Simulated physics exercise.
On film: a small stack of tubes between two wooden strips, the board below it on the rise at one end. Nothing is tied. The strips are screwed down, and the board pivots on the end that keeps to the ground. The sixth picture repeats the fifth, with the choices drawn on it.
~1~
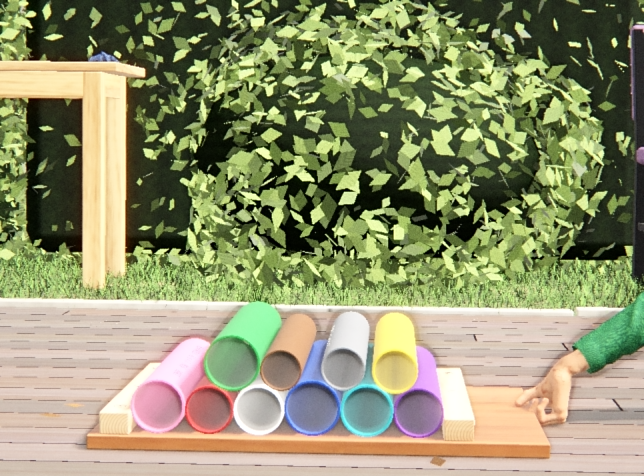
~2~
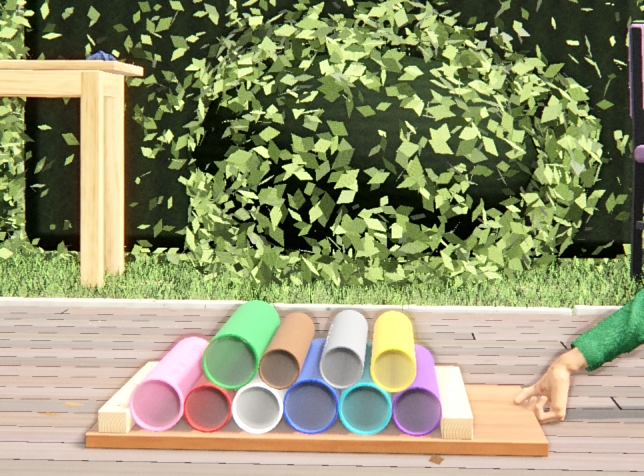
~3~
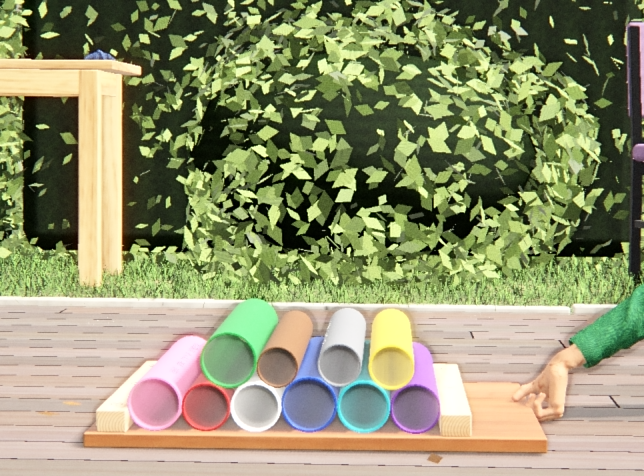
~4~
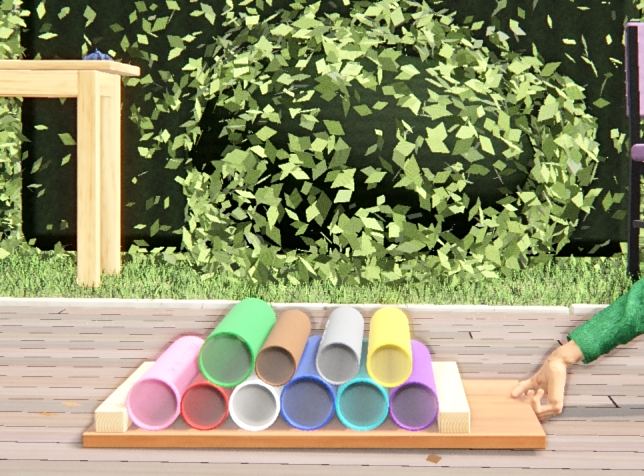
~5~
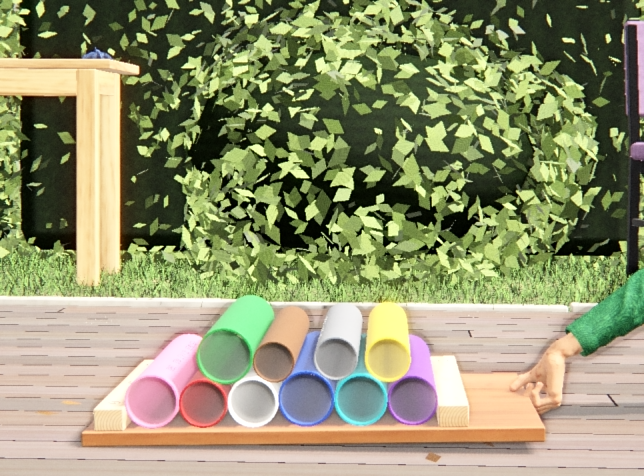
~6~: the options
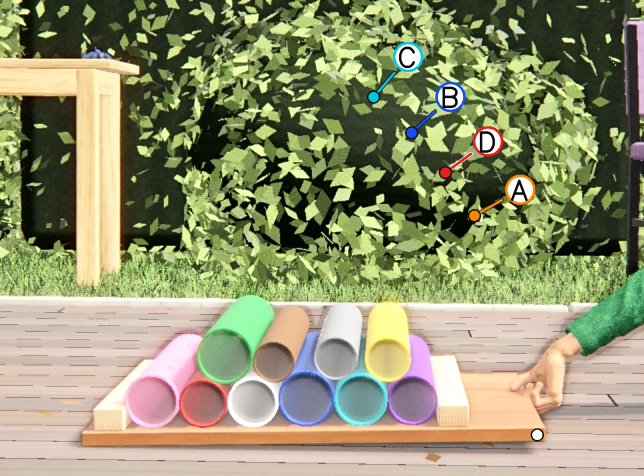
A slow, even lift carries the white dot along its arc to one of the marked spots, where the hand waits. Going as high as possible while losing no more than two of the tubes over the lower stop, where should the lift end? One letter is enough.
Lift it to A and no more.
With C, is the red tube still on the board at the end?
Yes, with C.
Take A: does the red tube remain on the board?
Yes, with A.
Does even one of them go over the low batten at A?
Yes.
On the marked copy, A at (474, 216); B at (412, 133); C at (374, 97); D at (446, 173); the white dot at (537, 435).
With A. Early on, board at 17°.
Further on, board at 30°.
At the end, board at 30°, two over the low batten (brown, green).
As for the rest, B four over the low batten (yellow, grey, brown, green); C four over the low batten (yellow, grey, brown, green); D four over the low batten (yellow, grey, brown, green).
